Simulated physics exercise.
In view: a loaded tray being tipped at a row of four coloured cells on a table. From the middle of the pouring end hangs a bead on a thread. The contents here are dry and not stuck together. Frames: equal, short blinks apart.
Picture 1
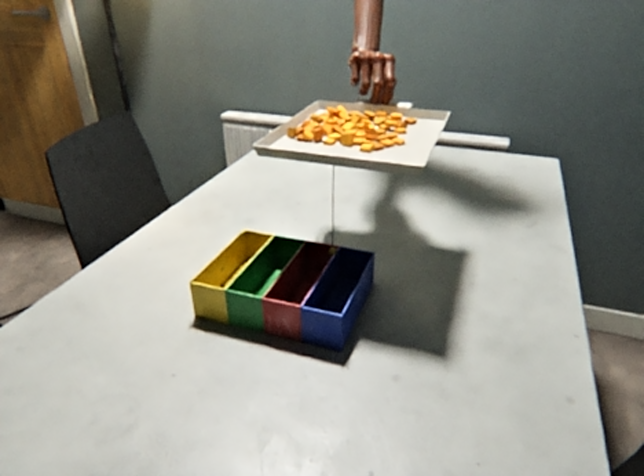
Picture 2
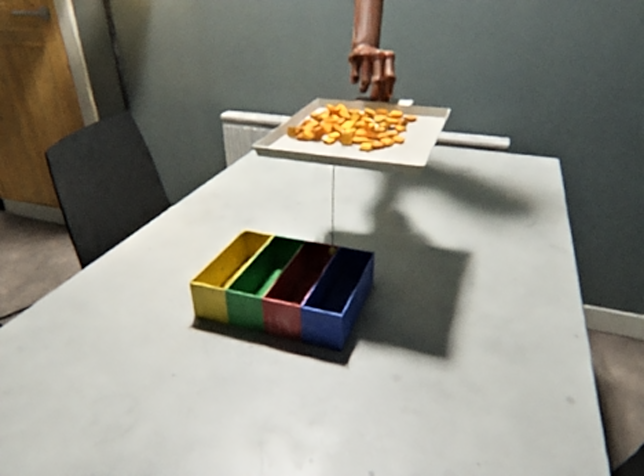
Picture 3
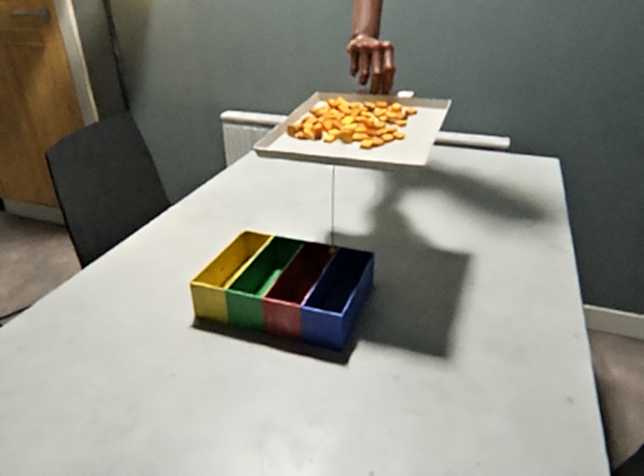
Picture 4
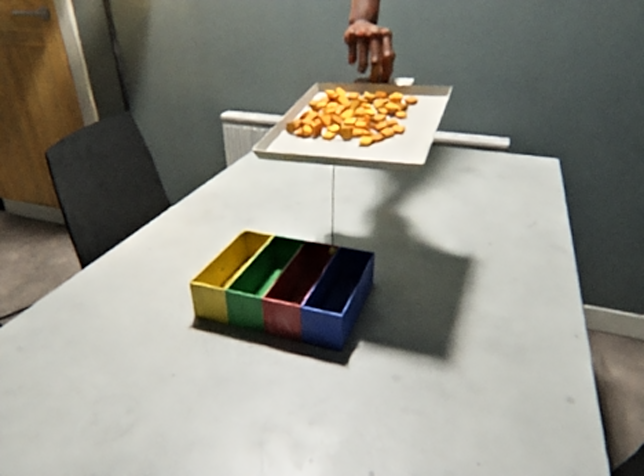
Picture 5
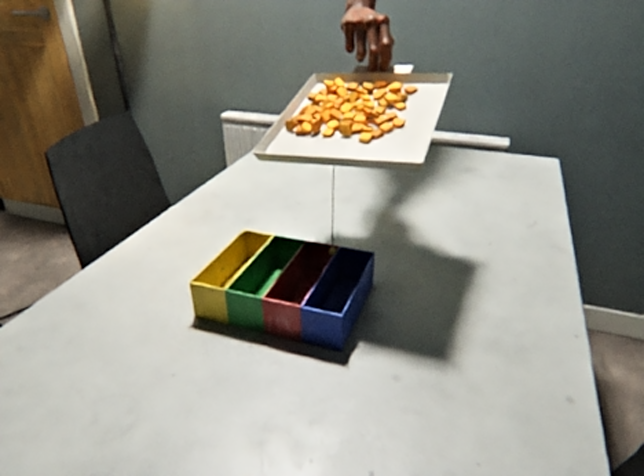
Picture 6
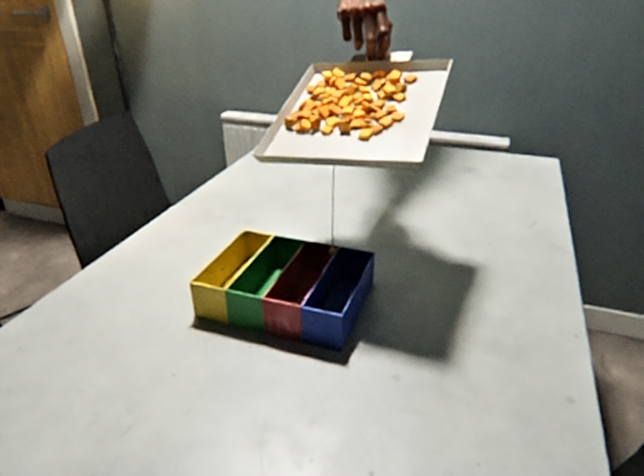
The clip opens on a tray of small orange crackers held level above a table, behind a box with yellow, green, red and blue cells. The hand at the tray's far side then lifts that edge, slightly at first and then more clearly, tilting the tray toward the viewer with its near left corner lowest.
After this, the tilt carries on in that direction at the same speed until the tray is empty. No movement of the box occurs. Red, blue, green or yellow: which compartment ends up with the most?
The green one.
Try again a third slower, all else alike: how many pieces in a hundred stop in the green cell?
Roughly 40 percent.
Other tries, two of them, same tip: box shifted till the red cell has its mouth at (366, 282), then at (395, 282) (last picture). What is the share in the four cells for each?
In order, about 40 and 20 in a hundred.
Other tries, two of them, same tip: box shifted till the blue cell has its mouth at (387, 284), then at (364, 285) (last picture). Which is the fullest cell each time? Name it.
In the first case it's that yellow cell, in the second it's the yellow cell.
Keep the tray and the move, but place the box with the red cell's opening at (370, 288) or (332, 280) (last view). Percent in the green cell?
First 10 per cent, second 30 per cent.
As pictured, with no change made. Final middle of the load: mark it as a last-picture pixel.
Resting centre, last picture - approx. (267, 297).
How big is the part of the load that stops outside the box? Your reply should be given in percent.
Around 0 %.
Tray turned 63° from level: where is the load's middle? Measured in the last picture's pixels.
(296, 146).
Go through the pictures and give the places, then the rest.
Corners of the pouring end (257, 145) and (420, 164), level; middle of the load (348, 128), small crackers; bead on its thread (333, 251); yellow cell (209, 300); green cell (245, 308); red cell (282, 317); blue cell (322, 326), in the first picture.
Corners of the pouring end (257, 145) and (420, 163), level; middle of the load (348, 126), in the second picture.
Corners of the pouring end (257, 146) and (420, 162), tipped barely, lowest at the left corner; middle of the load (348, 122), in the third picture.
Corners of the pouring end (257, 148) and (419, 161), tipped a little, lowest at the left corner; middle of the load (348, 115), in the fourth picture.
Corners of the pouring end (256, 151) and (419, 160), tipped a little, lowest at the left corner; middle of the load (347, 109), in the fifth picture.
Corners of the pouring end (256, 153) and (418, 158), tipped clearly, lowest at the left corner; middle of the load (346, 103); yellow cell (209, 300); green cell (245, 308); red cell (282, 317); blue cell (322, 326), in the sixth picture.
Just after the last frame, tray tipped steeply; almost all on the tray; about a tenth falling or outside the box.
A moment on, tray tipped past a quarter turn; about a tenth on the tray; roughly a quarter in the green cell; roughly a quarter in the yellow cell; roughly a quarter in the red cell; just a few in the blue cell; roughly a quarter falling or outside the box.
Further on, tray tipped past a quarter turn; roughly half in the green cell; roughly a quarter in the yellow cell; roughly a quarter in the red cell; about a tenth in the blue cell; just a few falling or outside the box.
When it is over, tray tipped past a quarter turn; roughly half in the green cell; roughly a quarter in the yellow cell; roughly a quarter in the red cell; about a tenth in the blue cell; just a few outside the box.
